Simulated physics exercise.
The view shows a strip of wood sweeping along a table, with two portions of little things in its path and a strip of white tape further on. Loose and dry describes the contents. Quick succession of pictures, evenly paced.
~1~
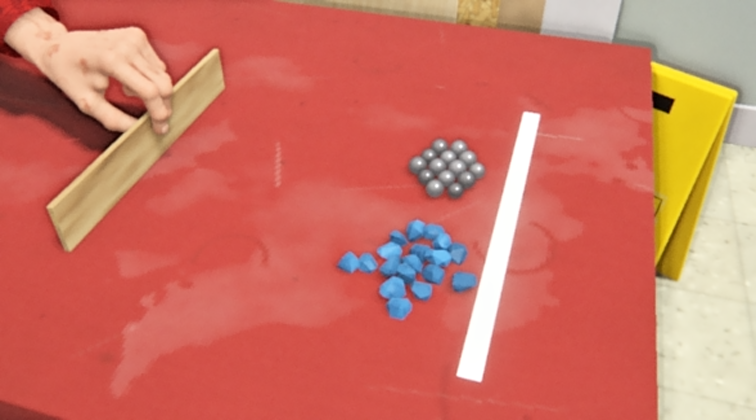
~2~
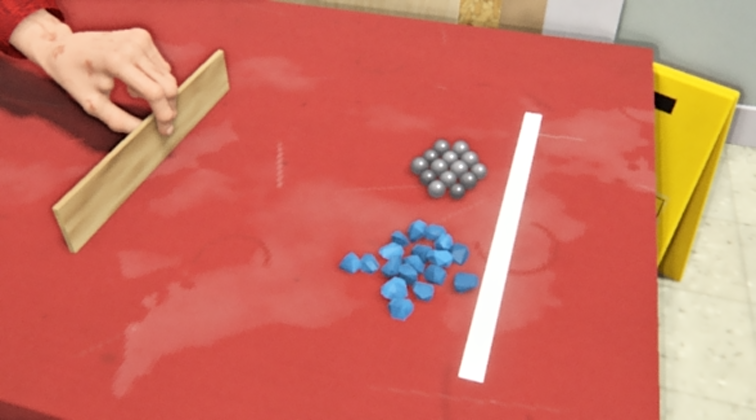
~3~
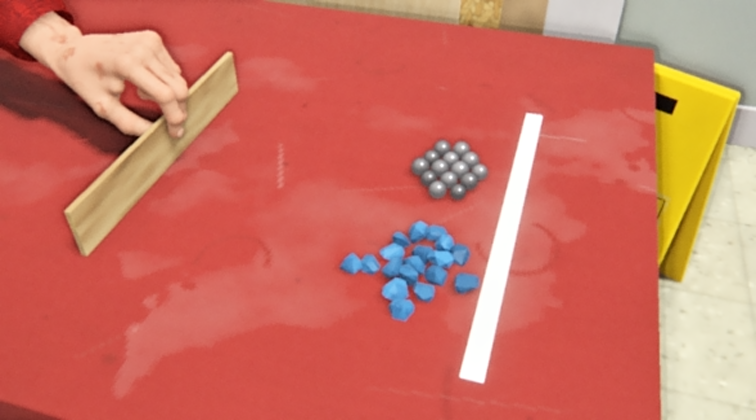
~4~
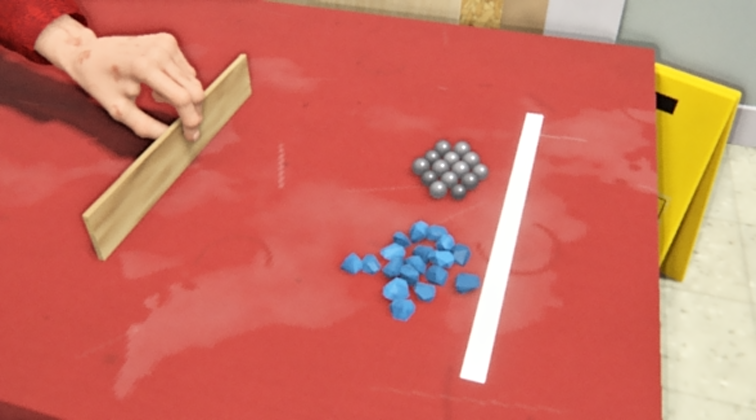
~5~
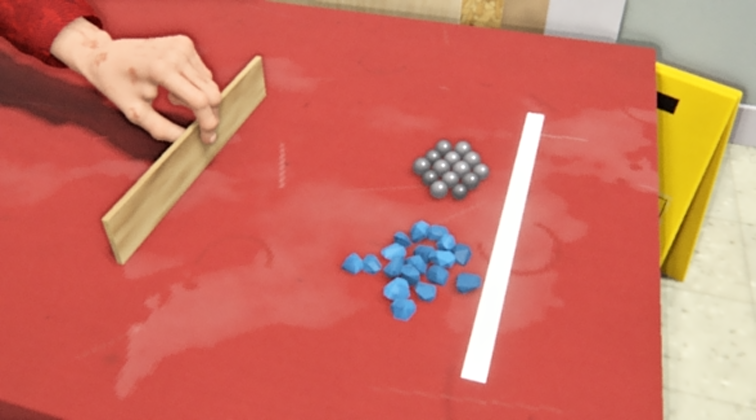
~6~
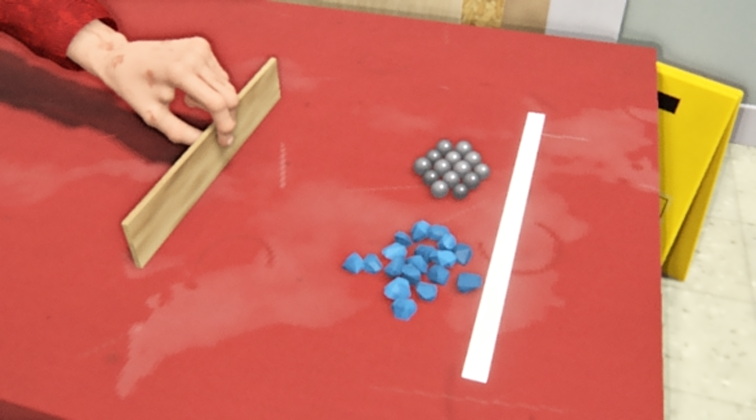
A hand slowly sliding an upright strip of wood rightward across a red table, blue stones and grey balls lying still.
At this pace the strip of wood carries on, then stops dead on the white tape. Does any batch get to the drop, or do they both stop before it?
Near batch: Stops before it. Far batch: Partly goes over.
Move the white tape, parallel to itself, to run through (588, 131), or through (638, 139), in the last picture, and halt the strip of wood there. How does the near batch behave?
Well, at the first place it rests safely aboard, while at the other it goes partly over.
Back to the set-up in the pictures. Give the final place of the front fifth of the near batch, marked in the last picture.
Around (566, 310).
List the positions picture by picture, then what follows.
Strip of wood near (72, 215), at rest; white tape near (530, 123), well back from the edge; edge at (656, 253); near batch near (412, 263), a few aquarium stones; far batch near (438, 167), a few steel balls, in the first frame.
Strip of wood near (78, 216); far batch near (439, 168), in the second frame.
Strip of wood near (89, 219); near batch near (414, 264), in the third frame.
Strip of wood near (107, 223); far batch near (441, 168), in the fourth frame.
Strip of wood near (125, 227); near batch near (416, 264), in the fifth frame.
Strip of wood near (144, 230); white tape near (535, 123); edge at (662, 253); near batch near (417, 264); far batch near (442, 168), in the sixth frame.
Then, 0.53 s on from there, strip of wood still moving, near (367, 154); near batch all on the table, its front near (467, 283); far batch all on the table, its front near (482, 172).
Then, 1.08 s on from there, strip of wood stopped at the white tape; near batch all on the table, its front near (568, 326); far batch all on the table, its front near (602, 182).
Then, 1.36 s on from there, strip of wood stopped at the white tape; near batch all on the table, its front near (568, 326); far batch all on the table, its front near (669, 192).
In the end, strip of wood stopped at the white tape; near batch all on the table, its front near (568, 326); far batch the whole lot over the edge.
